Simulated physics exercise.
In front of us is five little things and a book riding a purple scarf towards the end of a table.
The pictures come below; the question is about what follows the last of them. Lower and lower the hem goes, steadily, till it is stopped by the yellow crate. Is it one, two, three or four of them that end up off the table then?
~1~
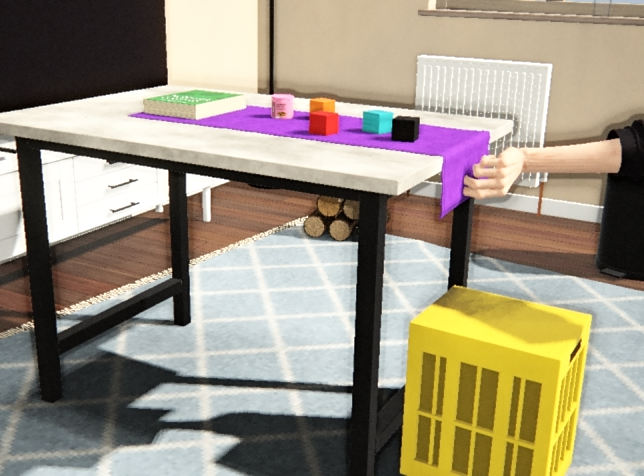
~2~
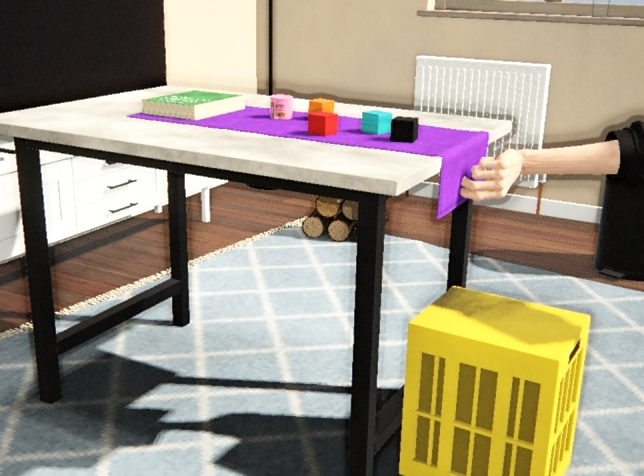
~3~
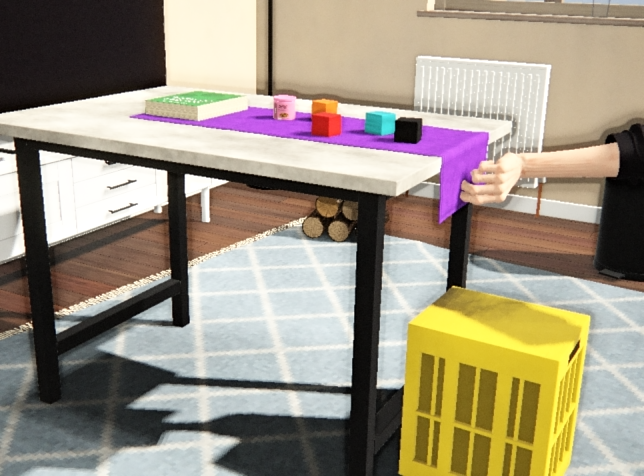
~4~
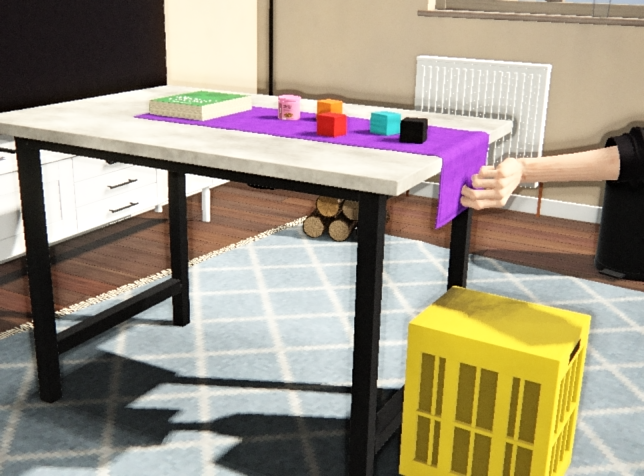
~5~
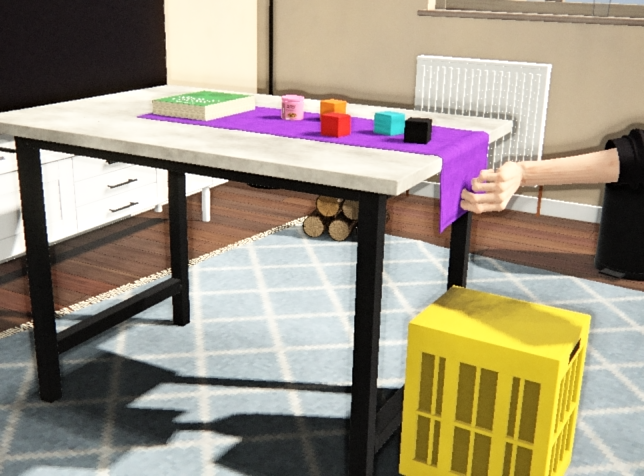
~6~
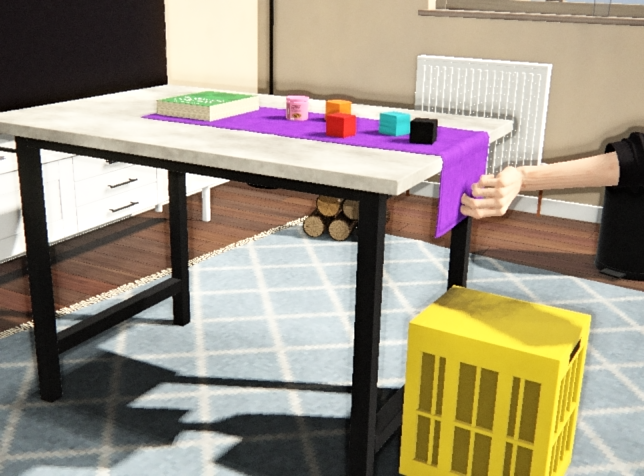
The final total over the edge will be two.
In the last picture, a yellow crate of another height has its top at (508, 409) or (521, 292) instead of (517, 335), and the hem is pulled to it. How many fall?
Count: 4, then 1.
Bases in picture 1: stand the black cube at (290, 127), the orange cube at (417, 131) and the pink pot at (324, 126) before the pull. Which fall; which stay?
The black cube ends up still aboard; the orange cube ends up knocked off; the pink pot ends up still aboard.
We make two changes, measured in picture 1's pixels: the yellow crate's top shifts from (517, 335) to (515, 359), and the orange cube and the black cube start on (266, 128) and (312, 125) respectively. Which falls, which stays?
Orange cube stays, black cube stays.
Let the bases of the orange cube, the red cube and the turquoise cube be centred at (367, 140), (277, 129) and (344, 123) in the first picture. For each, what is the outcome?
The orange cube tumbles off; the red cube survives; the turquoise cube survives.
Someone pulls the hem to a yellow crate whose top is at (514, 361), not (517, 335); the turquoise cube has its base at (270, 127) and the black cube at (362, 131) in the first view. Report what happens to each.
First the turquoise cube: It is still up there. Then the black cube: It ends off the top.
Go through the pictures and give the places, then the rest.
The first picture shows hem (439, 218); black cube (406, 118); turquoise cube (378, 111); red cube (324, 113); orange cube (322, 100); pink pot (283, 96); top of the crate (517, 335).
The second picture shows hem (436, 219); black cube (405, 118).
The third picture shows hem (439, 224); turquoise cube (381, 113).
The fourth picture shows hem (435, 228); red cube (332, 114); top of the crate (516, 335).
The fifth picture shows hem (440, 233); orange cube (333, 101).
The sixth picture shows hem (435, 237); black cube (424, 120); turquoise cube (395, 113); red cube (342, 115); orange cube (338, 102); pink pot (297, 97).
Soon after, hem near (460, 266); black cube gone.
Then, hem on the crate; black cube and turquoise cube gone.
At rest, hem on the crate; black cube and turquoise cube gone. The answer is two.
